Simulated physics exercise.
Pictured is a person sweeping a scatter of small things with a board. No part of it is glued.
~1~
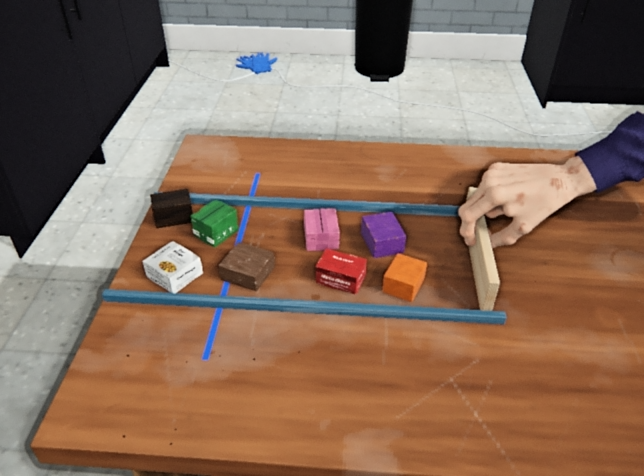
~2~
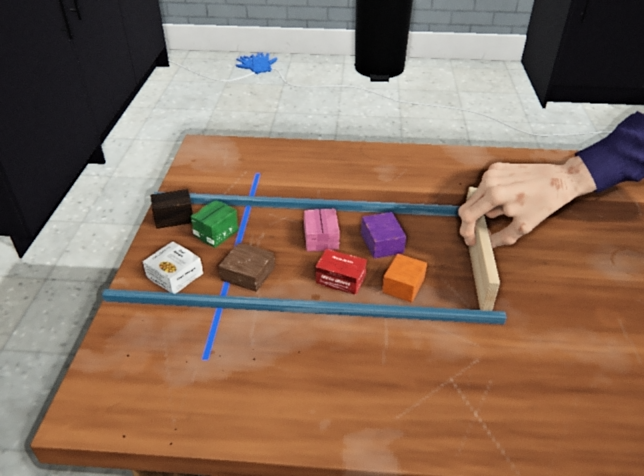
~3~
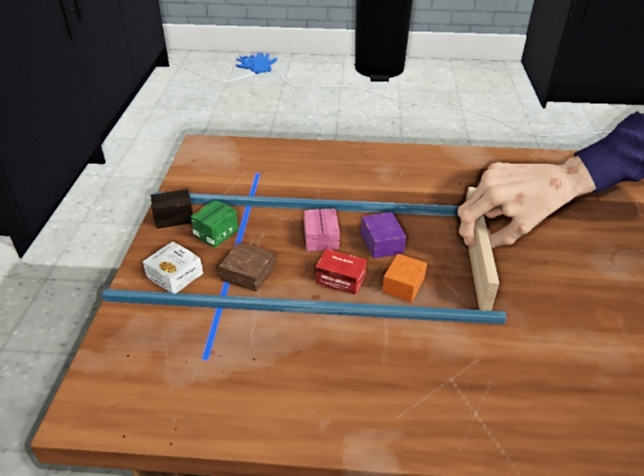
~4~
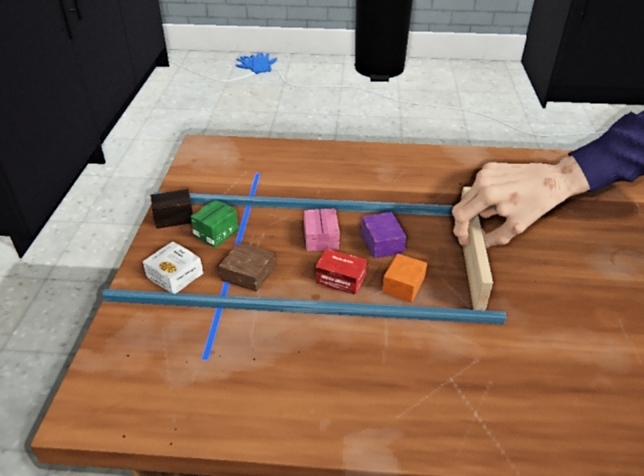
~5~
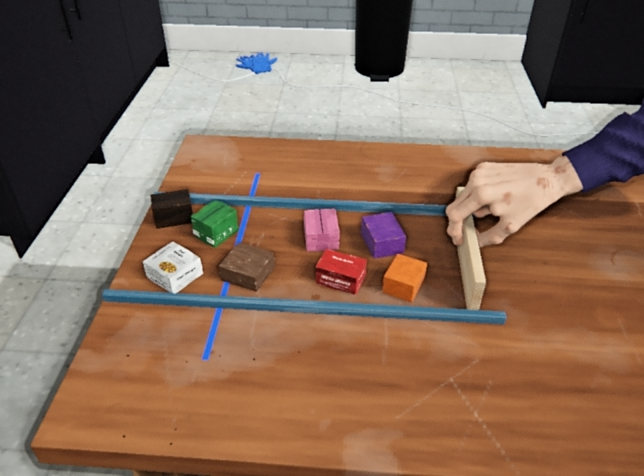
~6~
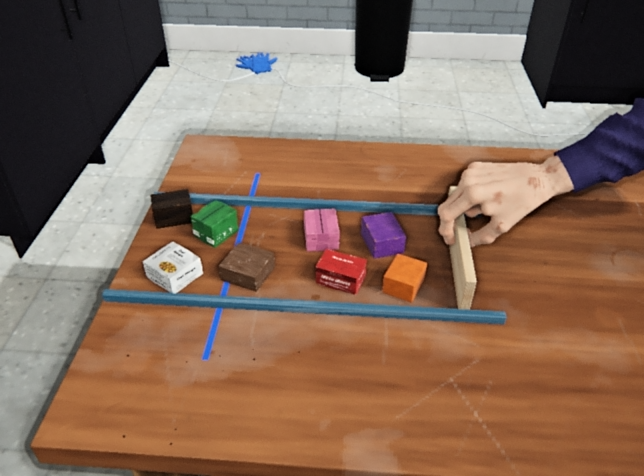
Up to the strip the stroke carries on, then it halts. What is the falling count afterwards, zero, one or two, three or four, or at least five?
Afterwards the falling count is one or two.
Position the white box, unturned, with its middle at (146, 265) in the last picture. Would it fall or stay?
Here the white box winds up off.
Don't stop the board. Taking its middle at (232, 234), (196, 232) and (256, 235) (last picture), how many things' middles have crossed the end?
Past-the-end tally - position 1: 1, position 2: 3, position 3: 1.
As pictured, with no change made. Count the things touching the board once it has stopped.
The count comes out at 2.
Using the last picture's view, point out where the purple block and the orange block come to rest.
In the last picture the purple block sits around (225, 224) and the orange block around (212, 271).
Soon after, none off yet; black block at rest near (172, 209); white box at rest near (173, 268); green box at rest near (215, 223).
In the end, the number that fall off is one or two; gone, white box.
